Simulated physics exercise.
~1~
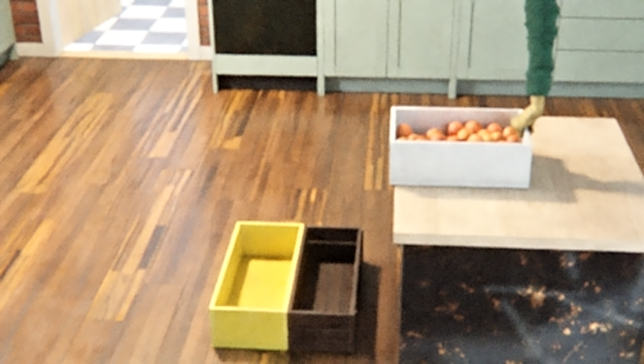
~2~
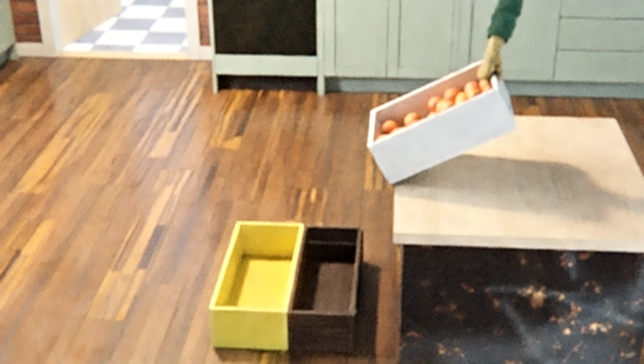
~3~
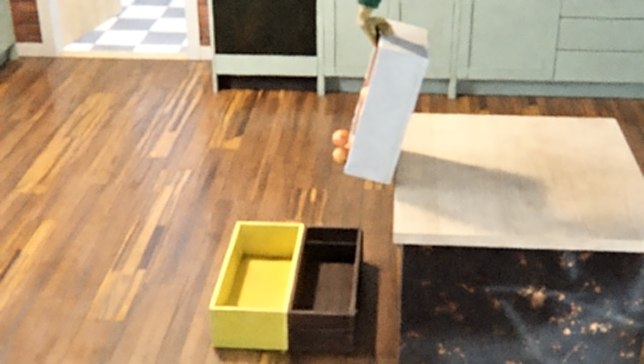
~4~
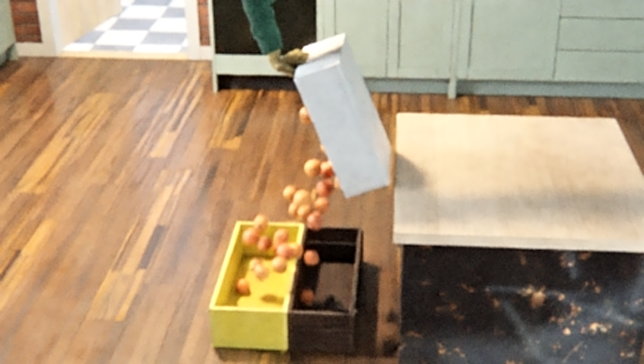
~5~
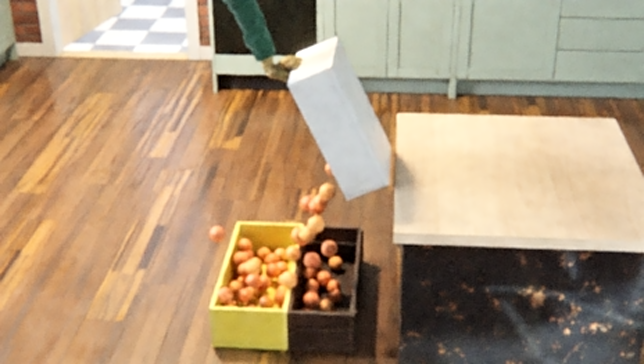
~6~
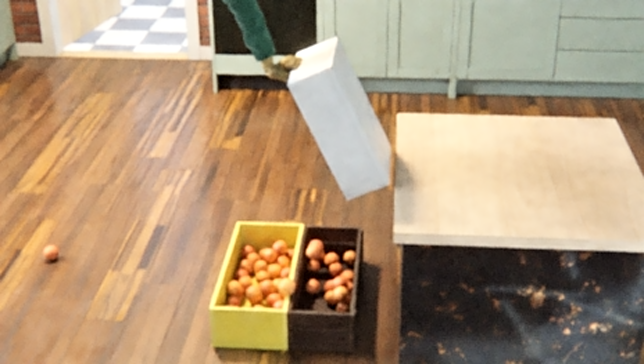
A white tote of oranges, held by a green-sleeved arm, lifts off the bench, swings left and tips steeply, spilling its load into the yellow bin and dark wooden tote below; most land in the yellow bin, while one rests on the floor to the left.
